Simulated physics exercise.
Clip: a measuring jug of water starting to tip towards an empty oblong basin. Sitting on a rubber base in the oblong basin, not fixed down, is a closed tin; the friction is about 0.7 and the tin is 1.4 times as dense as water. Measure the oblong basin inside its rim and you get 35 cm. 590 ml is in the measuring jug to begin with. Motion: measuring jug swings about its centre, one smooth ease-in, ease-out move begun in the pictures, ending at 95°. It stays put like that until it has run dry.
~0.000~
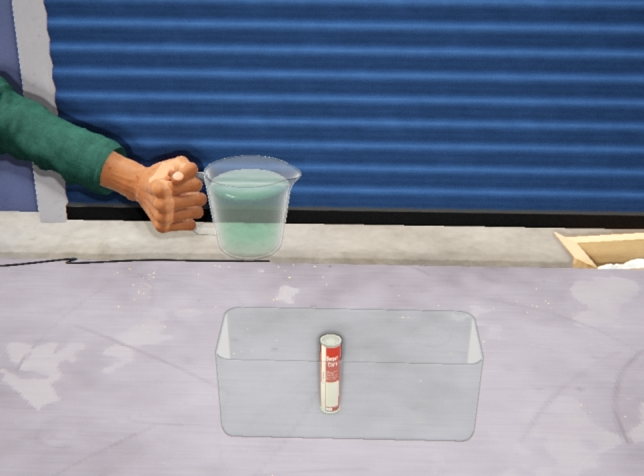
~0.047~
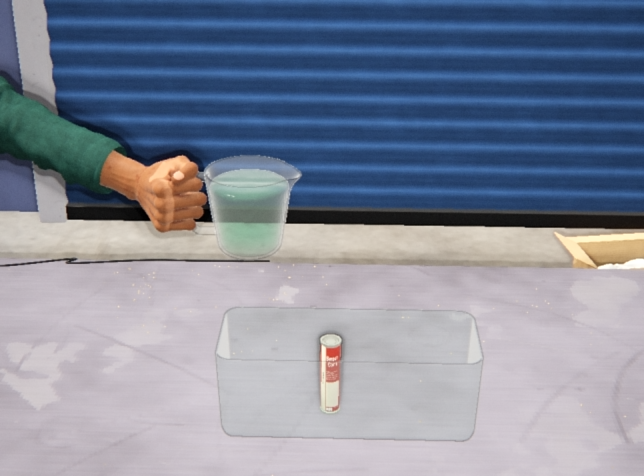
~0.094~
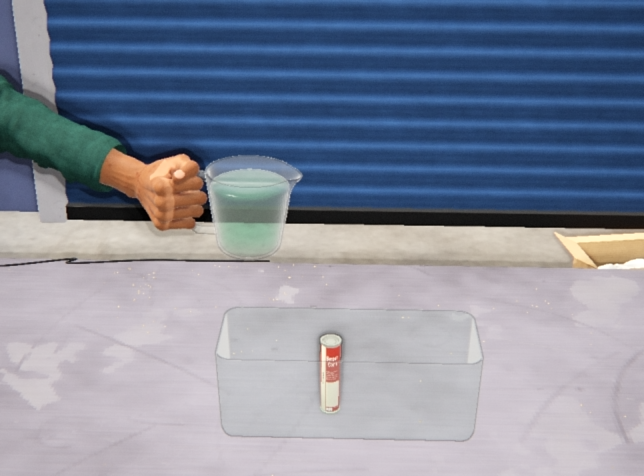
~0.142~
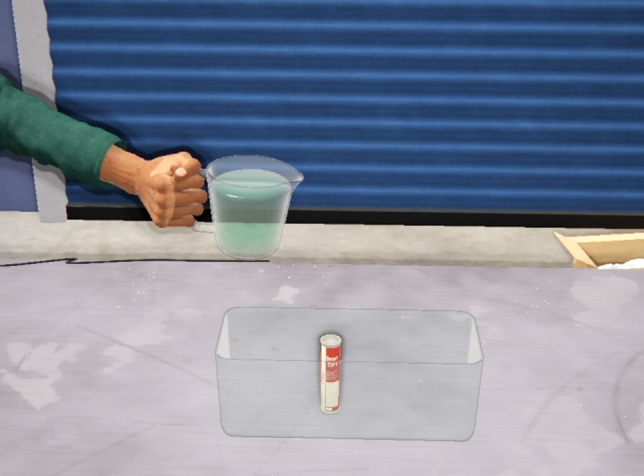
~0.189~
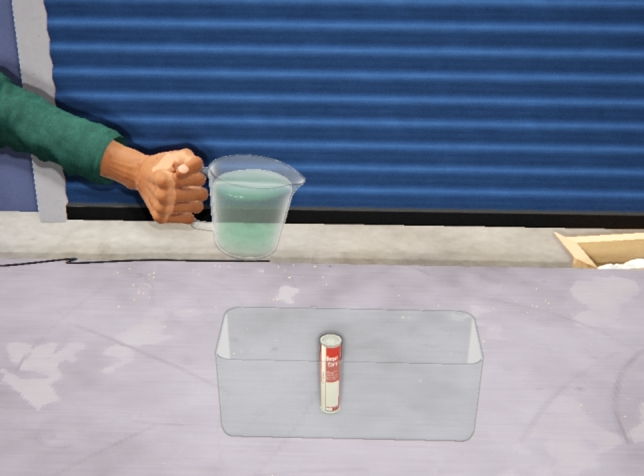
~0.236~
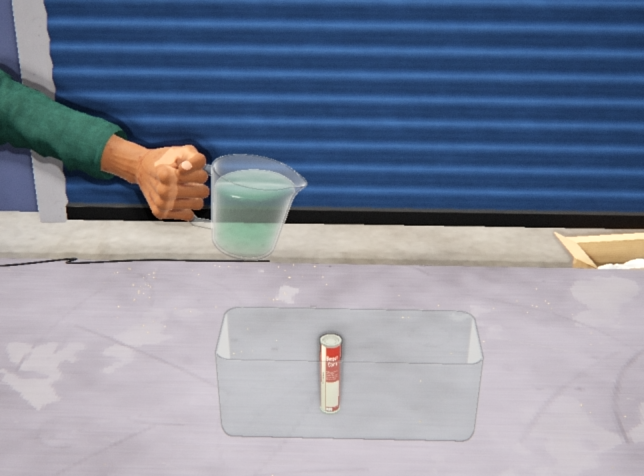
A hand in a green sleeve held a clear jug of greenish water still, then tilted it slightly to the right, while a small red and cream tin stood motionless in a clear oblong basin.
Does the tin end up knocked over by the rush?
No.
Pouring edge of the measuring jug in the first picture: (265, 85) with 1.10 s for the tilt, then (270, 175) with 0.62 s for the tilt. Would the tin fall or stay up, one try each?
Trial 1 - tin stays standing; trial 2 - tin tips.
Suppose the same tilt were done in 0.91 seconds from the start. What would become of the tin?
Then the tin does not tip.
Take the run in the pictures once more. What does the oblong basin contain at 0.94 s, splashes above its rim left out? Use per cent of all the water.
Near 48 per cent of the total.
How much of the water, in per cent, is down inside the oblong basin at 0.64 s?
Close to 3 in a hundred.
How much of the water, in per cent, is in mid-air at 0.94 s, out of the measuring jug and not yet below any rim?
It comes to some 26 percent of the total.
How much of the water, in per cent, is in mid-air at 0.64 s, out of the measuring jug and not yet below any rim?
My guess is roughly 20 %.
Then, 0.64 s in, the tilt is 60° and 78 per cent is still to pour; the tin stands where it began.
Then, 0.94 s in, the tilt is 90° and 27 per cent is still to pour; the tin stands where it began.
Then, 1.26 s in, the tilt is 95° and 3 per cent is still to pour; the tin stands where it began.
Then, 1.60 s in, the tilt is 95° and 0 per cent is still to pour; the tin stands where it began.
Finally, the tin stands where it began.
